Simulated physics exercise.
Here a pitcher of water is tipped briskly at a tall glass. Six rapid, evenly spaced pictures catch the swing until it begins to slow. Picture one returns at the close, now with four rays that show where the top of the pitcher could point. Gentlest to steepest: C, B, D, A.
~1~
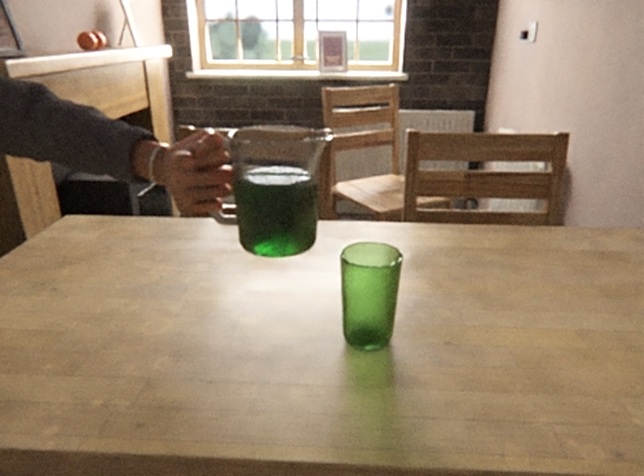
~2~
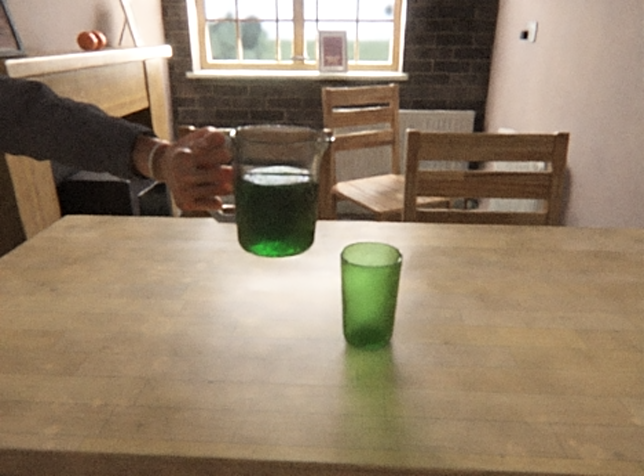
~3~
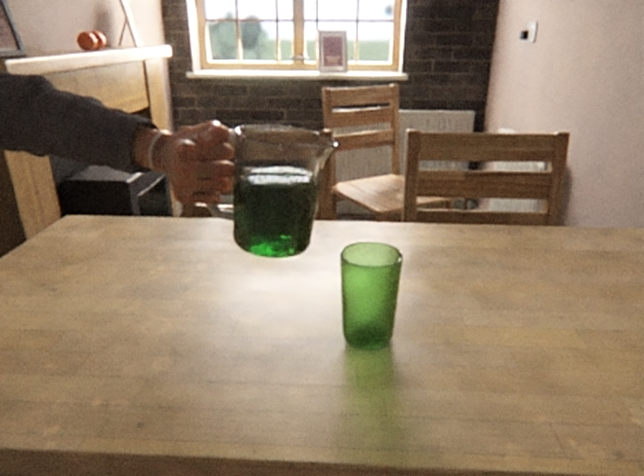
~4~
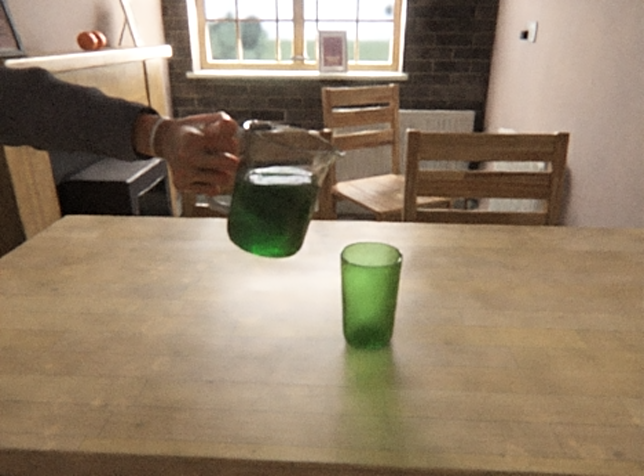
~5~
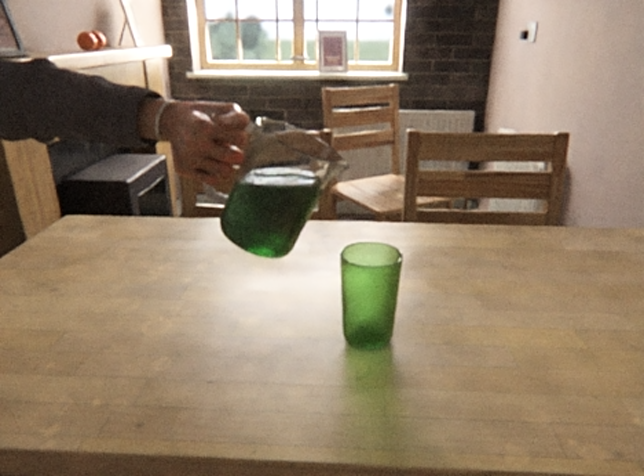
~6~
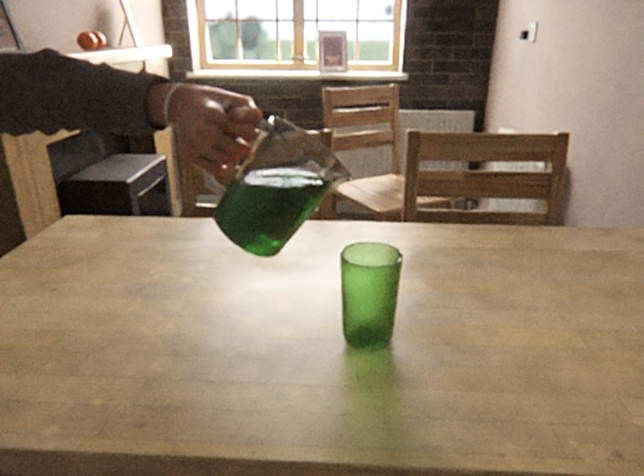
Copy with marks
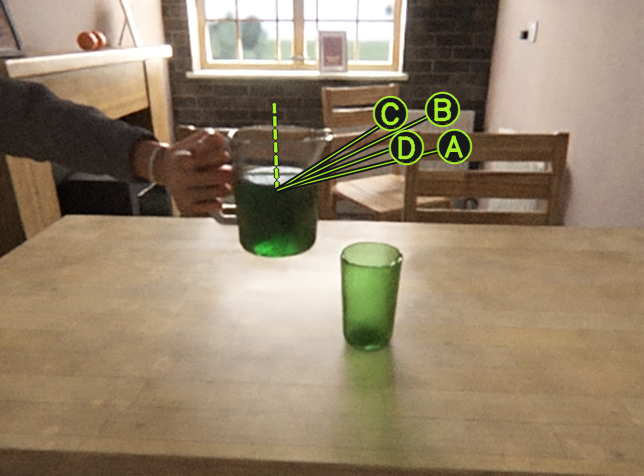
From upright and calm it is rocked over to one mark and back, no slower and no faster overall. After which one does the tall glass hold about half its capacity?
Choose D.
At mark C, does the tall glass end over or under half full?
Under.
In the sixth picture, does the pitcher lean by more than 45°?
No, it does not.
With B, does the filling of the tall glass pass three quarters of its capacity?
No.
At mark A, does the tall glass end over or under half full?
Over half.
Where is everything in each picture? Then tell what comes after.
The first frame shows upright, lip at (330, 137); rim of the tall glass round (371, 253); nothing has left yet.
The second frame shows upright, lip at (332, 139); nothing has left yet.
The third frame shows tipped about 7°, lip at (336, 145); nothing has left yet.
The fourth frame shows tipped about 15°, lip at (342, 154); nothing has left yet.
The fifth frame shows tipped about 25°, lip at (348, 165); nothing has left yet.
The sixth frame shows tipped about 35°, lip at (351, 178); nothing has left yet.
In lime, A at (437, 150); B at (427, 116); C at (378, 126); D at (388, 149).
With A, the tall glass ends with about 68 % of what it can hold.
With B, the tall glass ends with about 32 % of what it can hold.
With C, the tall glass ends with about 18 % of what it can hold.
With D, the tall glass ends with about 50 % of what it can hold.
